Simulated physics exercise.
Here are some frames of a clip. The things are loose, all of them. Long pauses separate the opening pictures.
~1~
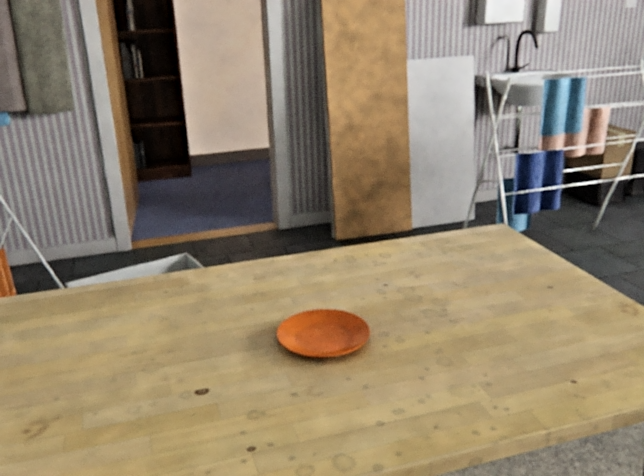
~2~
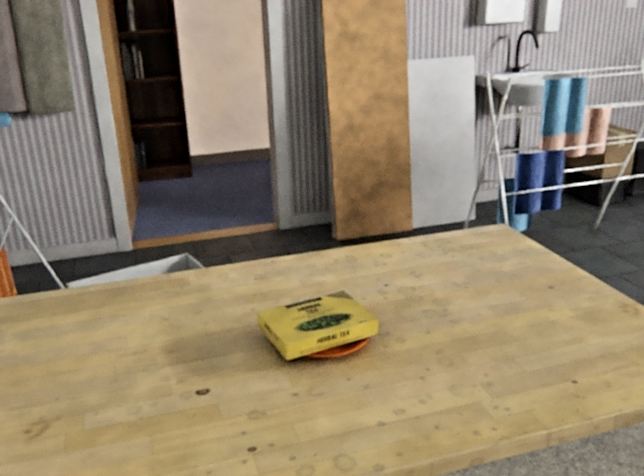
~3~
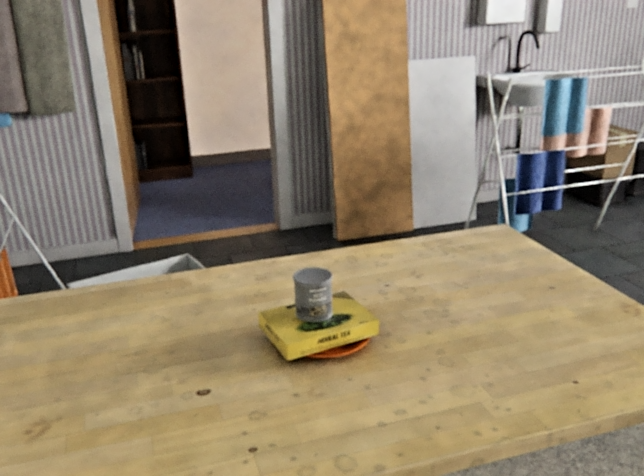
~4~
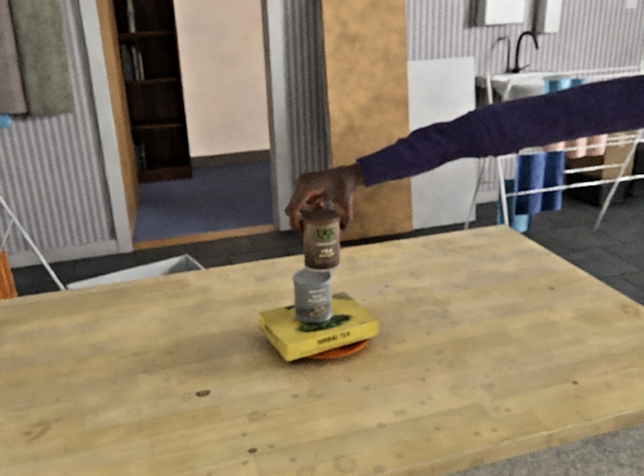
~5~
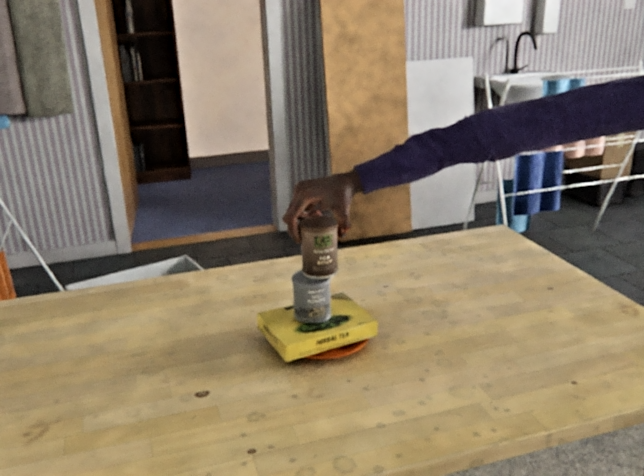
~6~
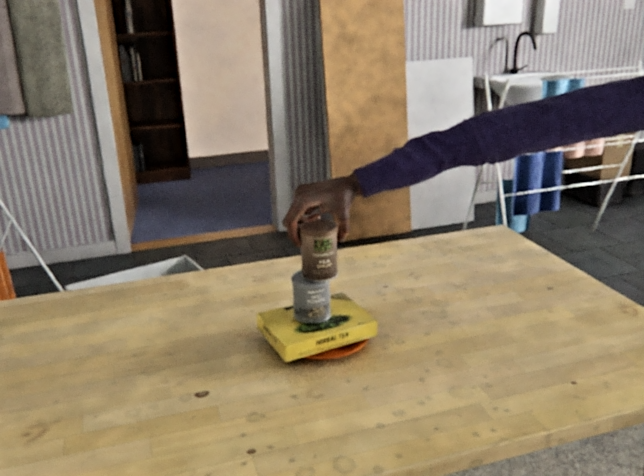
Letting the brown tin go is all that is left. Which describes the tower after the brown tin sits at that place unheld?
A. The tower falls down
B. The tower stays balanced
B.
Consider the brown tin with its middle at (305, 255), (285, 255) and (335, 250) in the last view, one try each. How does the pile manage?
Try 1: Stable. Try 2: Falls over. Try 3: Falls over.
Then, 0.20 s on from there, no change.
Then, 0.70 s on from there, brown tin resting near (319, 251).
In the end, all 4 unmoved. At the end, from the last picture's camera, brown tin near (319, 251). The pile holds.
